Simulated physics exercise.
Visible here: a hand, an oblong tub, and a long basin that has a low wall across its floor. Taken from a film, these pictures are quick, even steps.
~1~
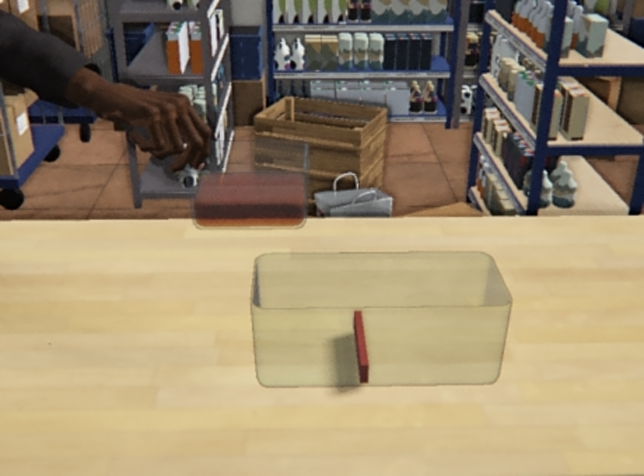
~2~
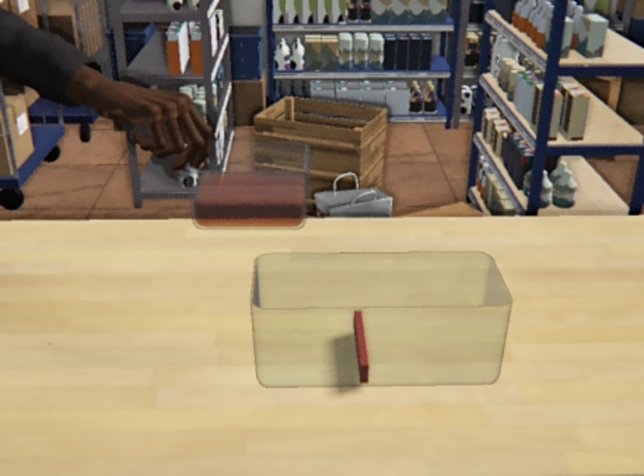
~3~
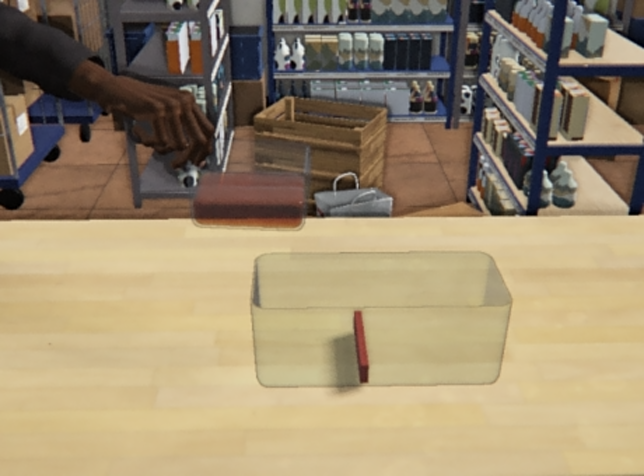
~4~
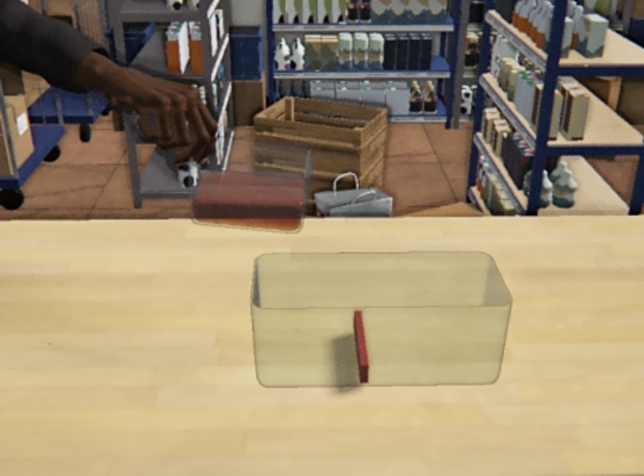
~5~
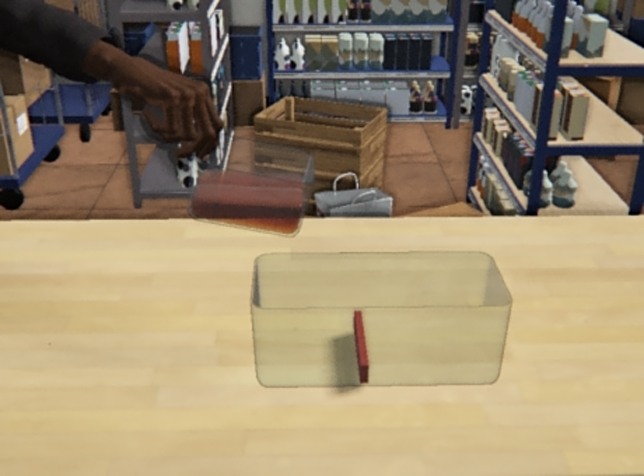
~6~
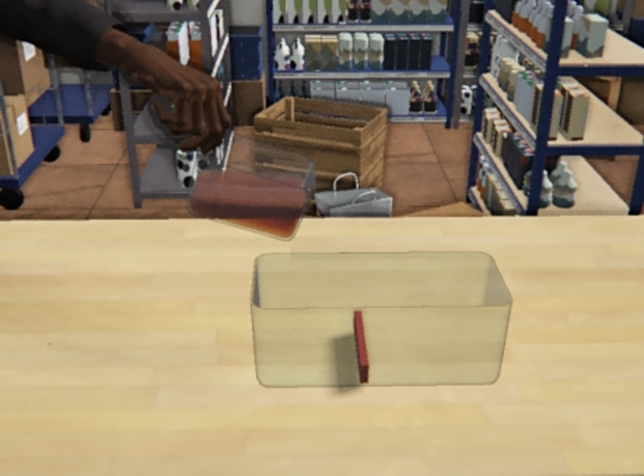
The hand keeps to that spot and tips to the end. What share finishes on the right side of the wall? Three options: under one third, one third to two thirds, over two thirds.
Answer: Under one third.
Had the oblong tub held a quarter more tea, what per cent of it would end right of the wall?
Estimate: Around 35 per cent.
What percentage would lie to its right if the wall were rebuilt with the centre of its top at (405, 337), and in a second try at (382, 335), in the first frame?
My guess is some 10 percent the first time and some 5 percent the second.
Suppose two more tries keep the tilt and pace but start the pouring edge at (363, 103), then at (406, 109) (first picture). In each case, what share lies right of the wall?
One after the other: 90 %, 90 %.
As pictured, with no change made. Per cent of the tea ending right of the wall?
That works out to roughly 15 percent.
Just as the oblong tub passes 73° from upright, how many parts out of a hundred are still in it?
It still holds around 55 per cent there.
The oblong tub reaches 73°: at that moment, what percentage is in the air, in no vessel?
Roughly 35 per cent.
A moment on, the oblong tub is tipped part way and 56 per cent is still to pour, 9 is left of the wall and 0 right of it.
Next, the oblong tub is tipped right over and 15 per cent is still to pour, 60 is left of the wall and 12 right of it.
Then the oblong tub is tipped right over and 1 per cent is still to pour, 81 is left of the wall and 15 right of it.
Later the oblong tub is tipped right over and 0 per cent is still to pour, 85 is left of the wall and 15 right of it.
At rest 85 per cent lies left of the wall, 15 right of it and 0 outside.
